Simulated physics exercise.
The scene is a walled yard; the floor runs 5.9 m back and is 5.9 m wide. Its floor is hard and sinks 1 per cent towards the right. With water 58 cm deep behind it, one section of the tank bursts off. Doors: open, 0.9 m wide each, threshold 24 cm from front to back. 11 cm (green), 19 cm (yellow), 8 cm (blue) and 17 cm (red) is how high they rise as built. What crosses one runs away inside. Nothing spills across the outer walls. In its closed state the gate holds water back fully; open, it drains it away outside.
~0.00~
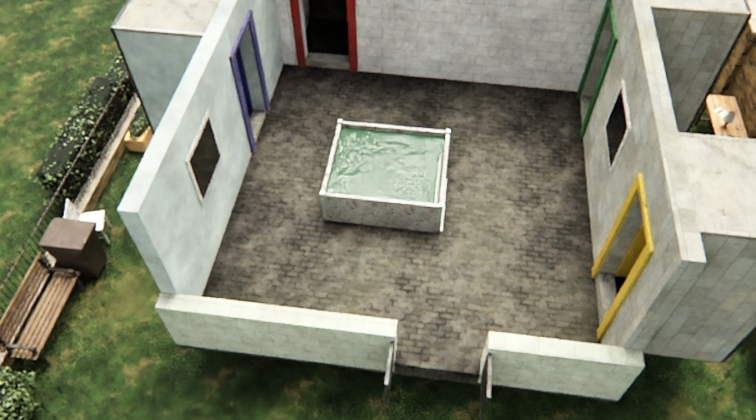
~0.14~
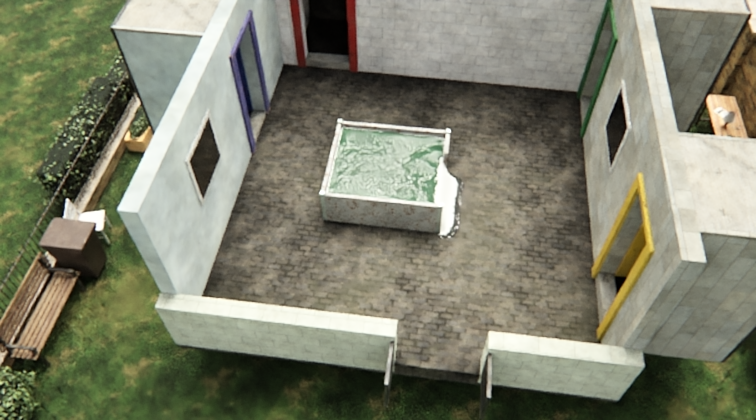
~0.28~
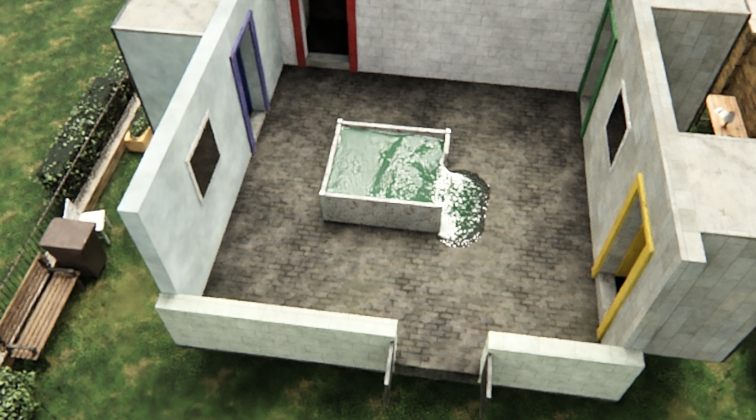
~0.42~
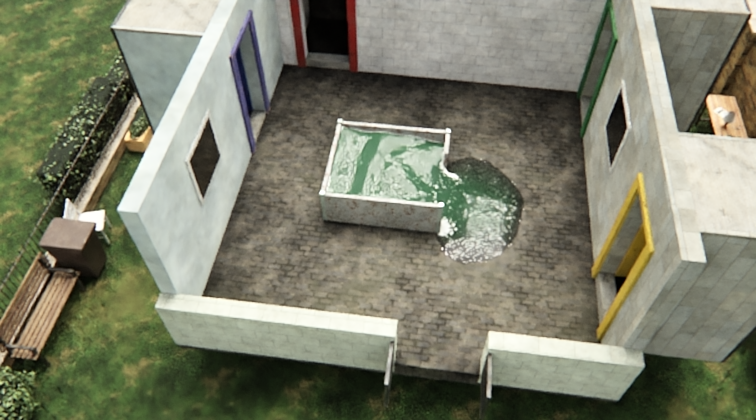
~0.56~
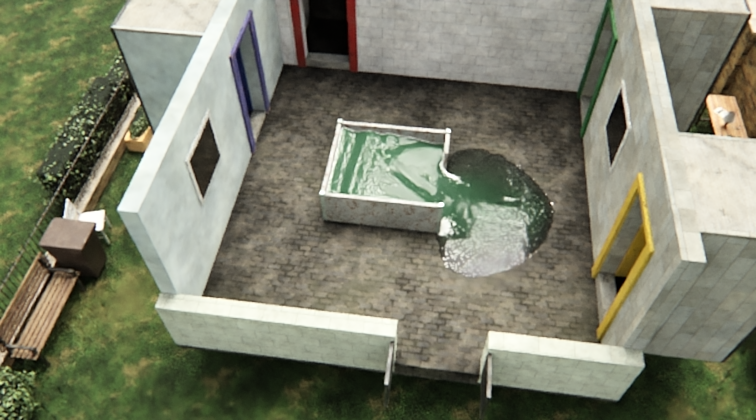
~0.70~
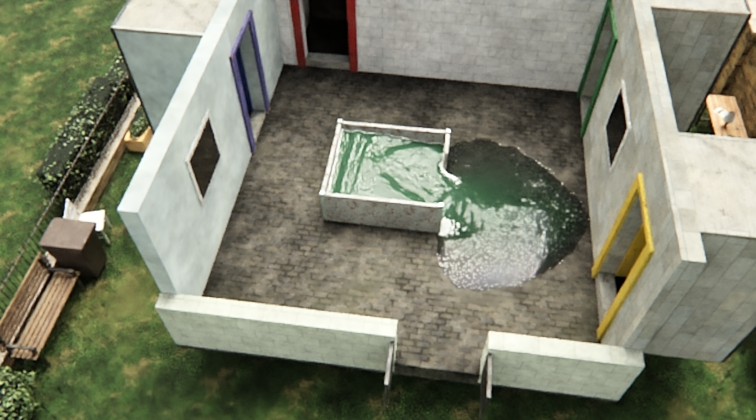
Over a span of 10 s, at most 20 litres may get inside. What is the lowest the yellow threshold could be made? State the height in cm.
Around 15 cm high.
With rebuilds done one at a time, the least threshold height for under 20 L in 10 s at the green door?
For green: Close to 9.0 cm.
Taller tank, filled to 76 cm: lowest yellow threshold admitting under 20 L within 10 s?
Then around 21 centimetres.
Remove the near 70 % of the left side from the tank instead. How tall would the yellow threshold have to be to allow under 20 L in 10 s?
That way, roughly 7.0 cm.
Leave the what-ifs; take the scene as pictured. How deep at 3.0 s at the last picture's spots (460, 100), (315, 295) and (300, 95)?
Roughly 0, 0 and 0 cm, in turn.
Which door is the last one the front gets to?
The answer is the blue door.
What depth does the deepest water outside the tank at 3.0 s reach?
About 28 cm at most.
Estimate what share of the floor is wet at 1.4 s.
Near 25 per cent of the open floor.
After 1.4 s water covers 25 % of the floor, deepest (30 cm) near (583, 228); 15 cm at the yellow door, 0 litres in over its 19 cm threshold.
After 3.0 s water covers 35 % of the floor, deepest (28 cm) near (595, 373); 16 cm at the yellow door, 4 litres in over its 19 cm threshold.
After 10.0 s water covers 95 % of the floor, deepest (8 cm) near (333, 160); 7 cm at the yellow door, 5 litres in over its 19 cm threshold.
At the yellow door as built, the water arrived by 1.2 s and peaked near 22 cm at 1.8 s.
With a threshold of 12.5 cm, 44 litres would have come in within the 10 s; with 17 cm, 12 litres. So under 20 litres takes about 15 cm.
